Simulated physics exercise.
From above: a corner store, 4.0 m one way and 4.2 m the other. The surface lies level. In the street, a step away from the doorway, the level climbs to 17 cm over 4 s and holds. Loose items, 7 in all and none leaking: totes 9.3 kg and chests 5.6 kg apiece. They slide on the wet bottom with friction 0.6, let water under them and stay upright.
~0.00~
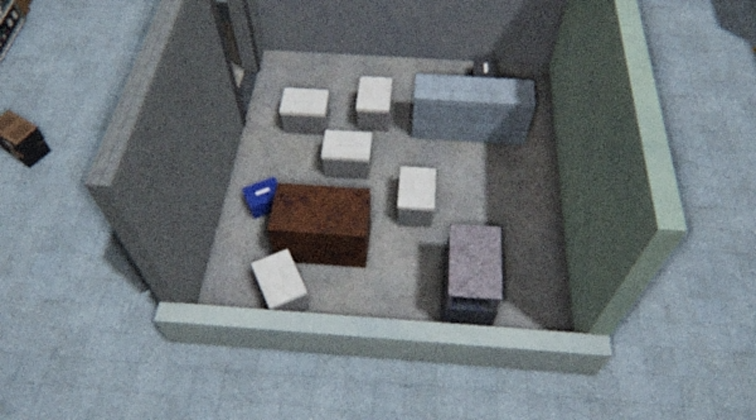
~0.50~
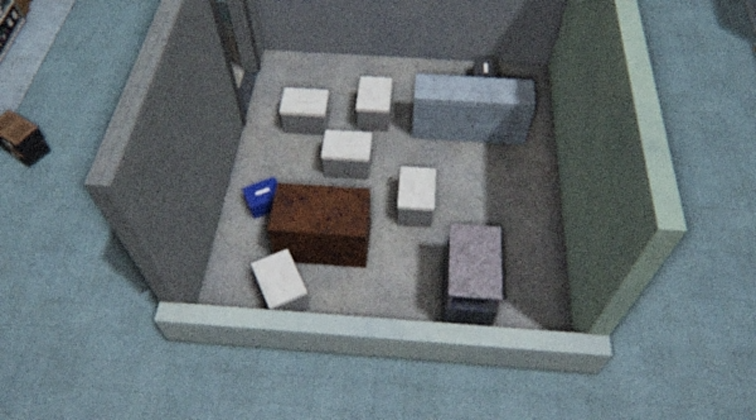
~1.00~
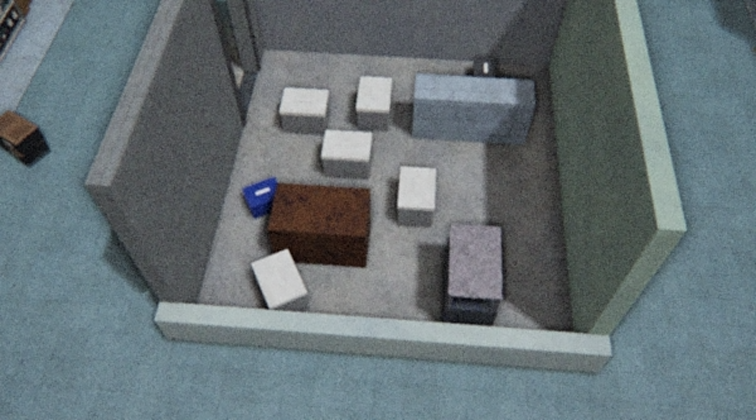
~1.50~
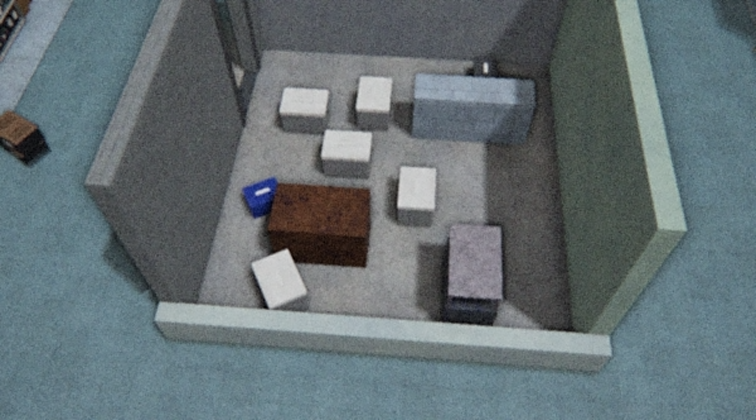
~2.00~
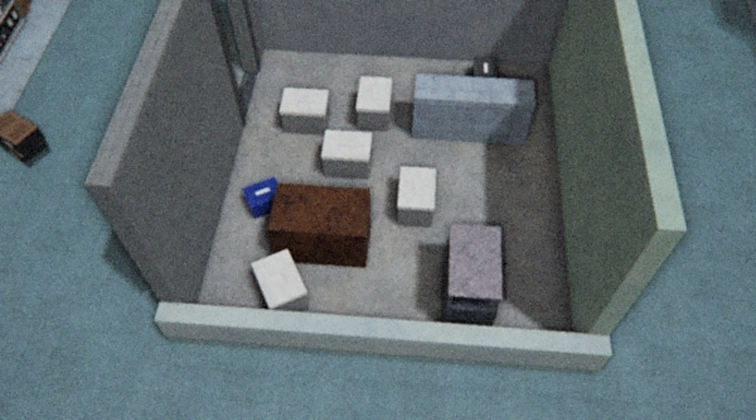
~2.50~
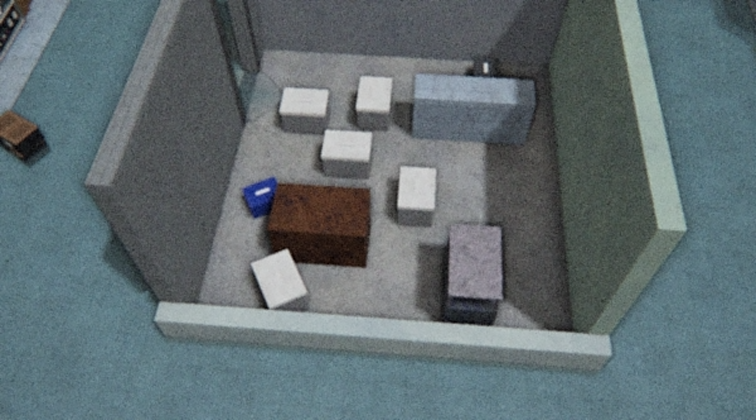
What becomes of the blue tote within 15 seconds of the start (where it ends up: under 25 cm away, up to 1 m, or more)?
Blue tote holds its place.
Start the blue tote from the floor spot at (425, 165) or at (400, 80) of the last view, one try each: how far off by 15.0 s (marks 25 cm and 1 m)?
In that order: It holds its place; it travels far.
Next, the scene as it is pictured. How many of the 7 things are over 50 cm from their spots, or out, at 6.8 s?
2 of them.
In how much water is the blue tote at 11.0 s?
Roughly 2 cm.
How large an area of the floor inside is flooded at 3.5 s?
Some 1.5 m2.
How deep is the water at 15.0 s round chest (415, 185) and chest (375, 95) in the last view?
About 8 and 7 cm.
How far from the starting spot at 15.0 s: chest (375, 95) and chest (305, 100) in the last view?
In that order: 150 cm, 350 cm.
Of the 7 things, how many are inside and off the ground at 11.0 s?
I count 4.
After 3.5 s the blue tote is near (263, 192), 0.0 m from its start, aground; 0 afloat.
After 6.8 s the blue tote is near (263, 192), 0.0 m from its start, aground; 3 afloat.
After 11.0 s the blue tote is near (263, 192), 0.0 m from its start, aground; 4 afloat.
After 15.0 s the blue tote is near (263, 192), 0.0 m from its start, aground; 5 afloat.
